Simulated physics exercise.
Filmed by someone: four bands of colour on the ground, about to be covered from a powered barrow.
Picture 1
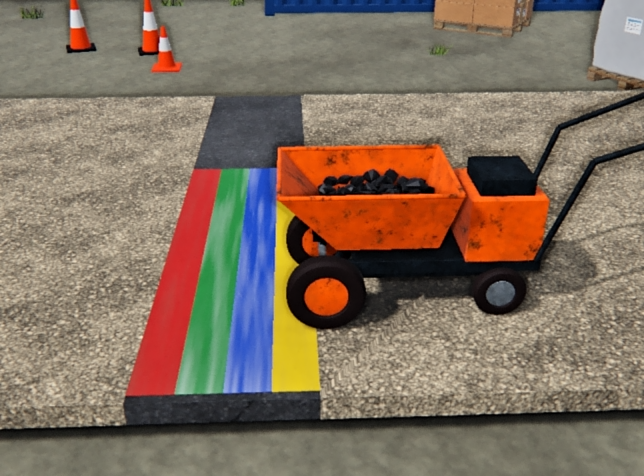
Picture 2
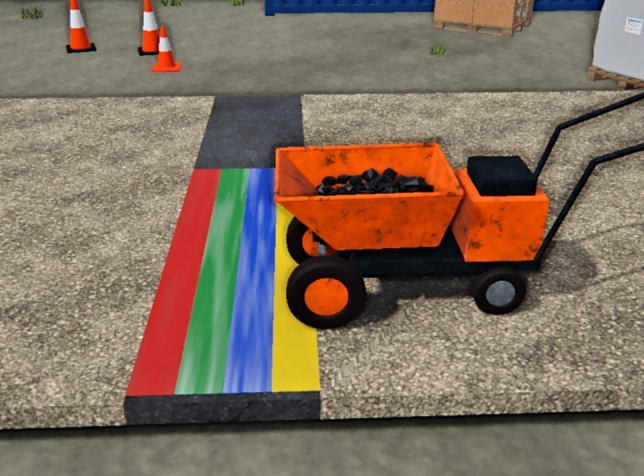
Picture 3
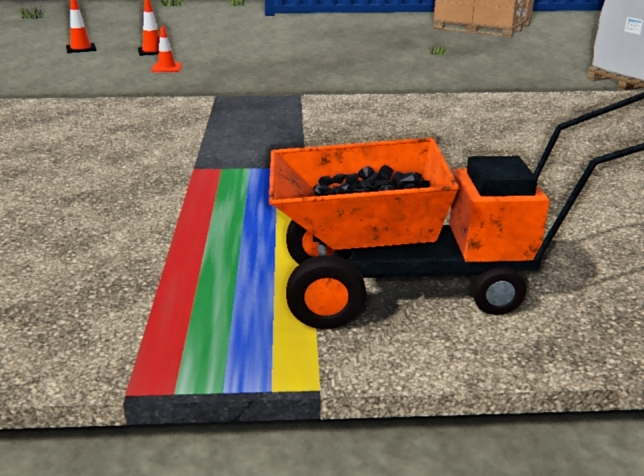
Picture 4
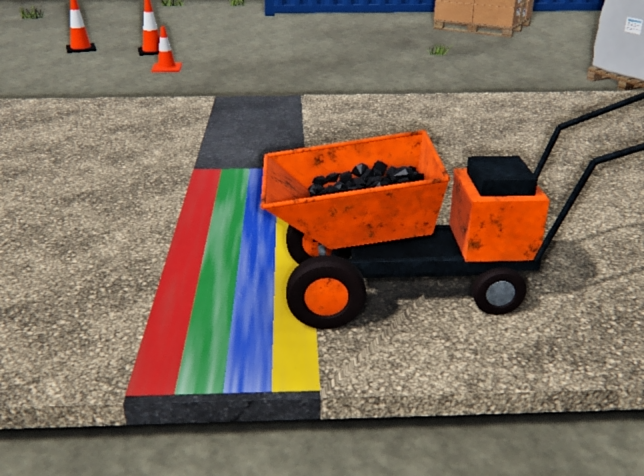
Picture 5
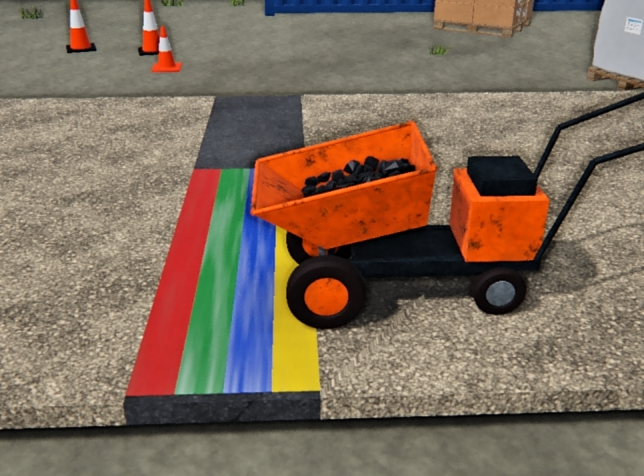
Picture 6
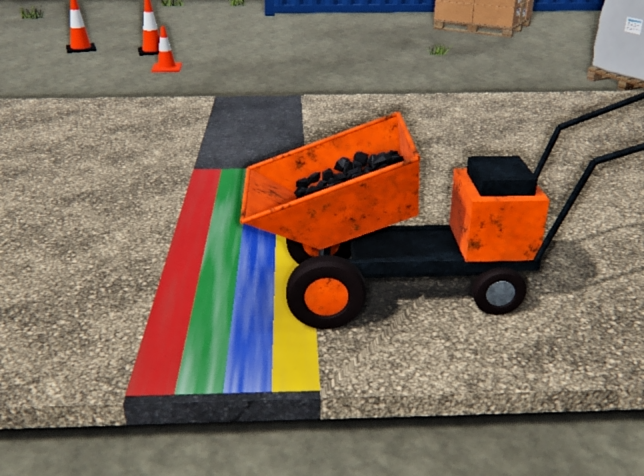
The clip shows an orange powered barrow loaded with black lumps standing beside red, green, blue and yellow strips on the ground, as its skip gradually tilts, the rear rising and the front lip lowering toward the left.
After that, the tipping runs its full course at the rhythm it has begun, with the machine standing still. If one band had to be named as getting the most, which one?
I would name red.
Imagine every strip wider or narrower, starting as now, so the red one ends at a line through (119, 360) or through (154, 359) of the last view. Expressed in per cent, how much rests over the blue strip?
About 0 % and 0 %.
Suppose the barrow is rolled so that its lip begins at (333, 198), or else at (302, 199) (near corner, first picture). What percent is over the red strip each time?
First try: Some 10 %; second try: 20 %.
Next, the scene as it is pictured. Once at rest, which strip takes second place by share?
In second place: That green strip.
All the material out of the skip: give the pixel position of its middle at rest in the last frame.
Around (178, 293).
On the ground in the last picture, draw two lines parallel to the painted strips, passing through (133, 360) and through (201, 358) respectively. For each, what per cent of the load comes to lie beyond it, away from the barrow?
Result, first then second: 20 %, 70 %.
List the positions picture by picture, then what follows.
Lip of the skip near (279, 199), level; top of the load near (380, 199), lumps of coal; yellow strip near (295, 352); blue strip near (250, 353); green strip near (205, 354); red strip near (160, 355), in the first picture.
Lip of the skip near (277, 200), tipped barely; top of the load near (379, 198), in the second picture.
Lip of the skip near (271, 203), tipped barely; top of the load near (375, 196), in the third picture.
Lip of the skip near (263, 207), tipped a little; top of the load near (395, 193), in the fourth picture.
Lip of the skip near (253, 213), tipped a little; top of the load near (387, 187), in the fifth picture.
Lip of the skip near (243, 222), tipped clearly; top of the load near (376, 181); yellow strip near (295, 352); blue strip near (250, 353); green strip near (205, 354); red strip near (160, 355), in the sixth picture.
Shortly afterwards, skip tipped steeply; the whole lot in the skip.
Next, skip tipped right over; the bulk in the skip; a little over the green strip; a little over the red strip; only a few off the paint.
Some moments later, skip tipped right over; near a quarter in the skip; near a quarter over the green strip; near a third over the red strip; a little off the paint.
In the end, skip tipped right over; near a quarter in the skip; none at all over the yellow strip; none at all over the blue strip; near a quarter over the green strip; near a third over the red strip; near a quarter off the paint.
